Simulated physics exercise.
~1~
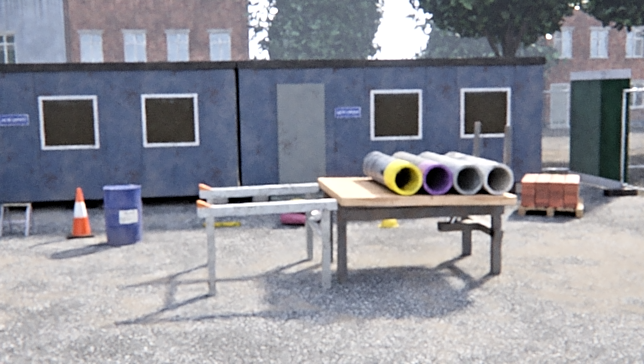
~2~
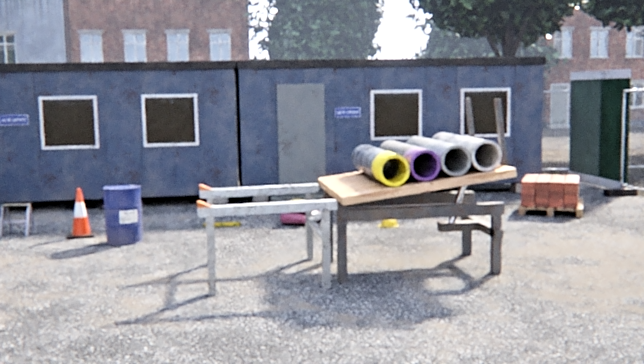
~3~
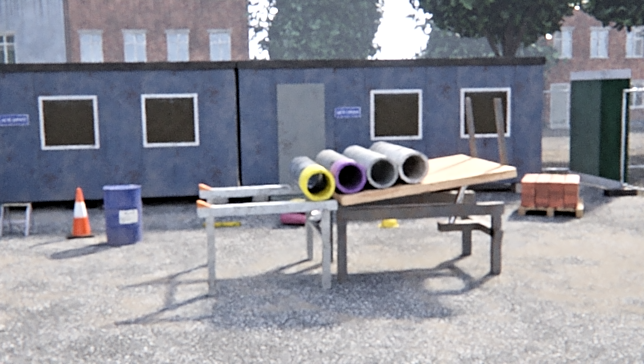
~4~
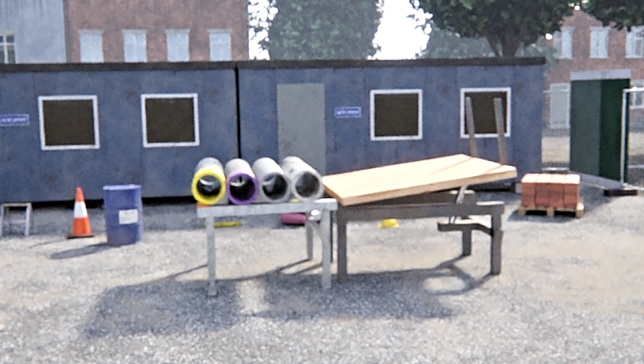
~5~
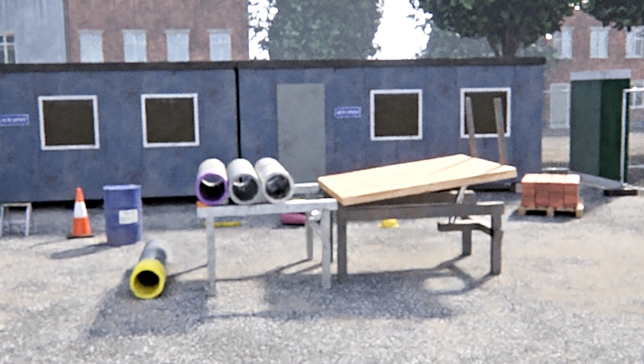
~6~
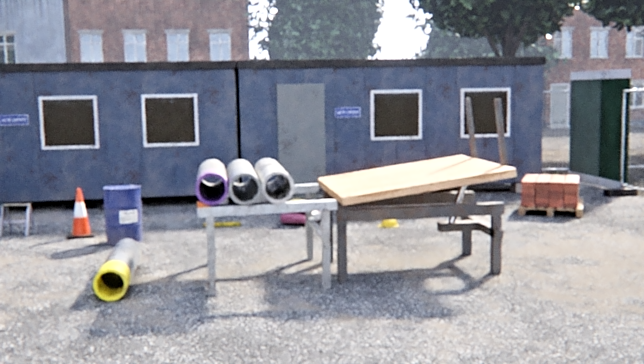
The video shows four concrete pipes on a wooden deck that tilts up at its right side, sending them rolling left onto a lower rack. The yellow-marked pipe drops over the left end and rolls along the ground, while the purple-marked one and two others stay on the rack.
